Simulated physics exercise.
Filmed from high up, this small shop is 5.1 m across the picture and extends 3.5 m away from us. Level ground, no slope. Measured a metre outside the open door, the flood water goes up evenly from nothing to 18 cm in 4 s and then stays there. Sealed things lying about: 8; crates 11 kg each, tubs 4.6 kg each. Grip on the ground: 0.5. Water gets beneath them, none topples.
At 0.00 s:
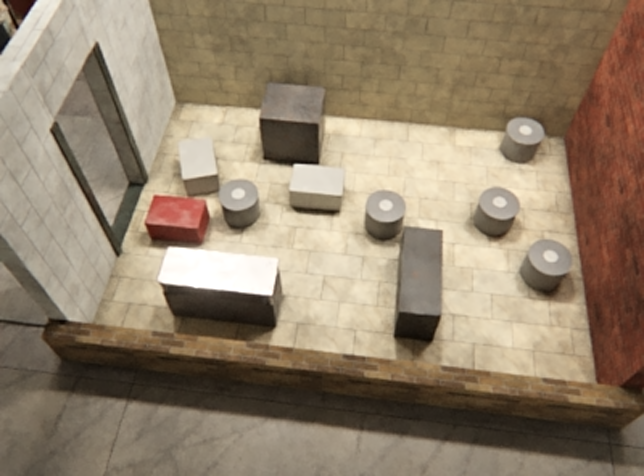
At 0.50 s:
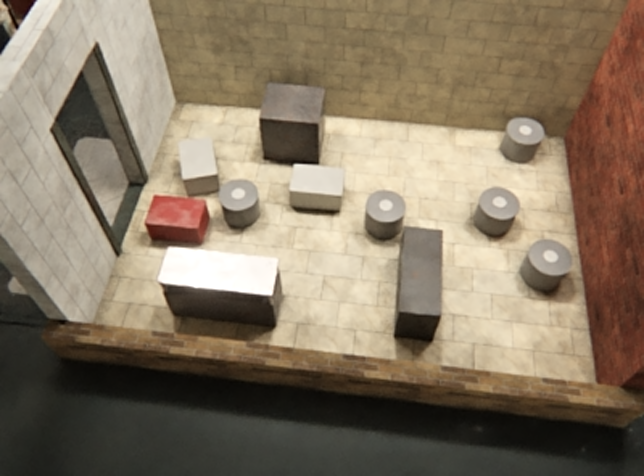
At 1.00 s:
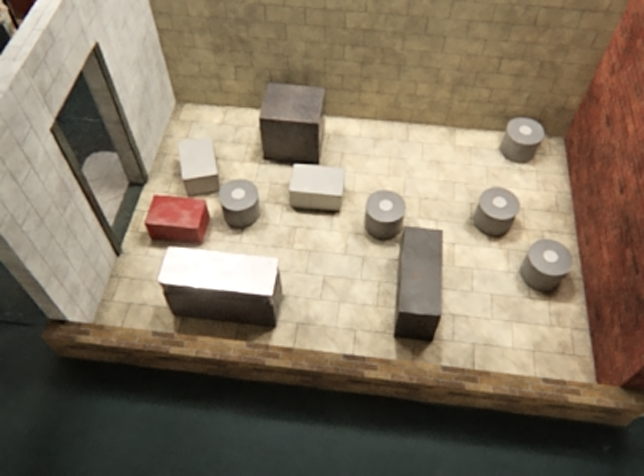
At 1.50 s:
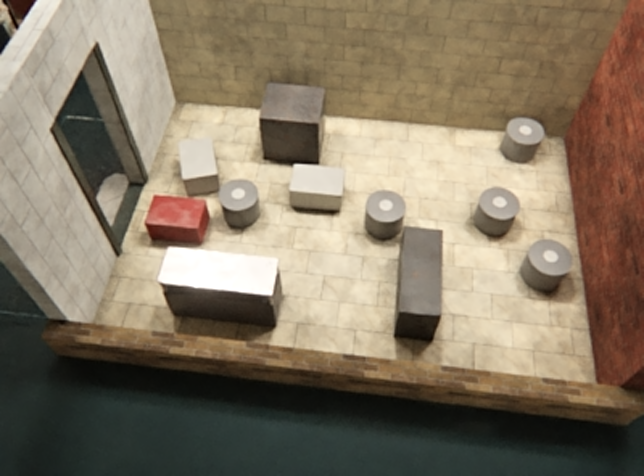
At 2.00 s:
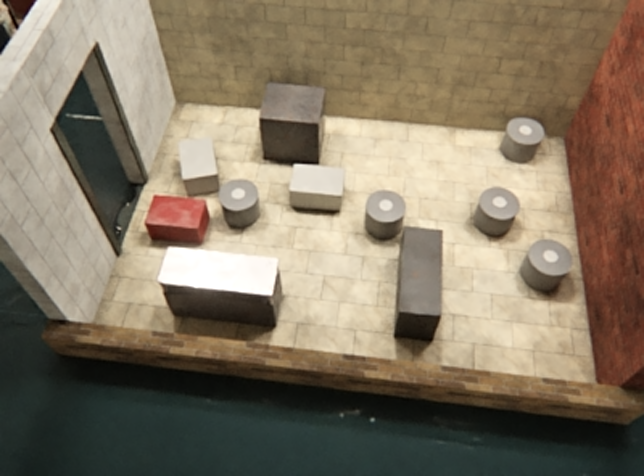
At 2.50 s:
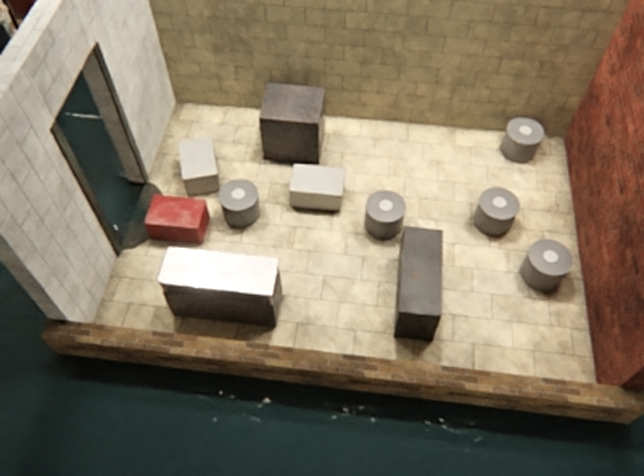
Dark water spreading over the paving outside a small walled shop, then edging through the open doorway beside motionless crates and tubs.
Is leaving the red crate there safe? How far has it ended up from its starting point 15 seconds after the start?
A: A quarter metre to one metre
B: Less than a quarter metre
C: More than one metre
C.
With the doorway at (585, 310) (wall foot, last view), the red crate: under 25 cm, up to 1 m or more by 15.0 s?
So the red crate is slightly displaced by then.
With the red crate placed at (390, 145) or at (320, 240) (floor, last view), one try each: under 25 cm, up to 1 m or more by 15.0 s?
At the first spot it edges a bit, and at the second it winds up well off.
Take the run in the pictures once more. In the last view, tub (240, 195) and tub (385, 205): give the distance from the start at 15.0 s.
300 cm and 200 cm respectively.
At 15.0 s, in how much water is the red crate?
7 cm or so.
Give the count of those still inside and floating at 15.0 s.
Tally: 8 of them.
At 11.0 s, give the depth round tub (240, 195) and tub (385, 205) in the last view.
9 and 10 cm.
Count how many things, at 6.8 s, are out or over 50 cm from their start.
I make it 5 by then.
After 3.5 s the red crate is near (191, 214), 0.2 m from its start, aground; 0 afloat.
After 6.8 s the red crate is near (364, 285), 2.3 m from its start, afloat; 2 afloat.
After 11.0 s the red crate is near (300, 330), 2.0 m from its start, afloat; 7 afloat.
After 15.0 s the red crate is near (300, 329), 2.0 m from its start, afloat; 8 afloat.
